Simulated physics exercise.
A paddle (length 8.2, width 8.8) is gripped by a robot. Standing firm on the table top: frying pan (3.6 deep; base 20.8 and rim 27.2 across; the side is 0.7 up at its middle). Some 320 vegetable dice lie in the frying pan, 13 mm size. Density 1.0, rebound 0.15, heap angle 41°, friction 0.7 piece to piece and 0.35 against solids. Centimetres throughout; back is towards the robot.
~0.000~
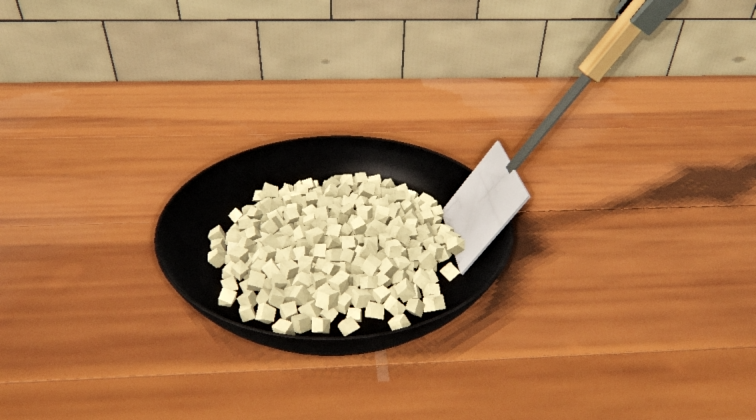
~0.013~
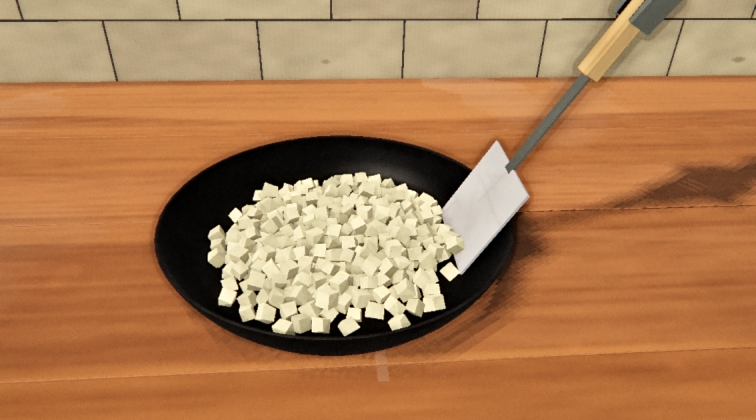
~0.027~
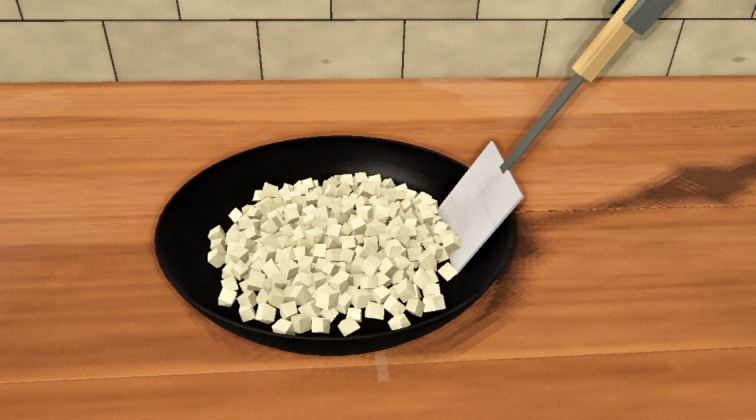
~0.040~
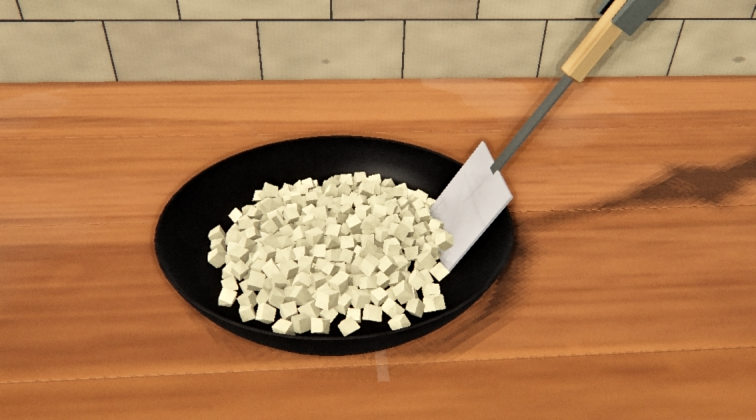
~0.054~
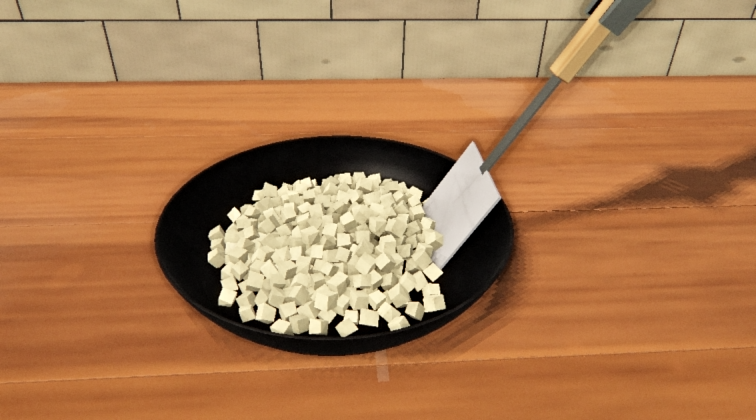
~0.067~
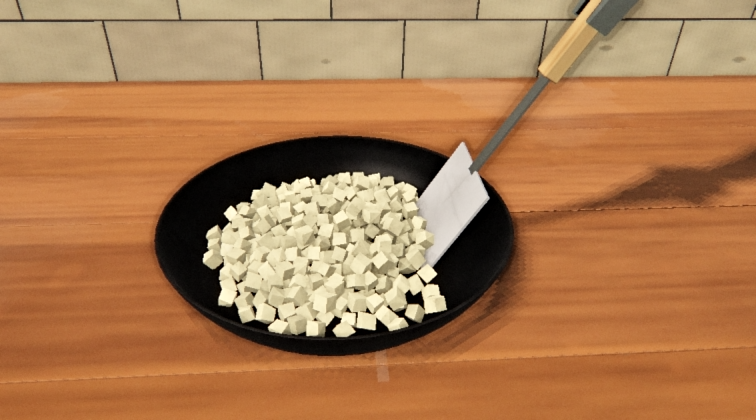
A wooden tabletop in front of a pale tiled wall is seen from slightly above, and the view stays still. A black frying pan holds a heap of cream-white vegetable dice, with a pale, flat paddle on a grey shaft with a tan and dark grey grip at its right side. The paddle slides a short way left, nudging the dice along the heap's right edge slightly leftward.
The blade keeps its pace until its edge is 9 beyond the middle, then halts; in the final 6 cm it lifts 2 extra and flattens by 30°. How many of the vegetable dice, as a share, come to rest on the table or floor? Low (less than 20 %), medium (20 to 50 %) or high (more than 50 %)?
On the table or floor the share is low, less than 20 %.
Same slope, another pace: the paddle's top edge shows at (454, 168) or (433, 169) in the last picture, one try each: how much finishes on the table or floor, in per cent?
About 20 and 25 per cent.
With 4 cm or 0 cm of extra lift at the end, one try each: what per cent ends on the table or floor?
Some 15 and 10 per cent.
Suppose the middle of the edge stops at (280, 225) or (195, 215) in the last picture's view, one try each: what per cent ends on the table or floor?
Some 0 and 30 per cent.
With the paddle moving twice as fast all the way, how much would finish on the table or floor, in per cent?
In that case some 25 per cent.
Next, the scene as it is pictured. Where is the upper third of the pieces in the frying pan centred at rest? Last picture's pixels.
Near (209, 219).
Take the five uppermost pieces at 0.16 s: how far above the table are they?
About 5 cm.
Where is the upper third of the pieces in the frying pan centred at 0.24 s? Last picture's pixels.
At about (229, 220).
After 0.16 s, sloping 59°, highest piece 5 above the table; 316 in the frying pan.
After 0.24 s, sloping 50°, highest piece 5 above the table; 315 in the frying pan, 1 on the blade or in flight.
After 0.49 s, sloping 29°, highest piece 6 above the table; 272 in the frying pan, 39 on the table or floor, 5 on the blade or in flight.
After 1.54 s, sloping 29°, highest piece 5 above the table; 271 in the frying pan, 45 on the table or floor.
At rest, 271 in the frying pan, 45 on the table or floor. That is 14 % on the table or floor.
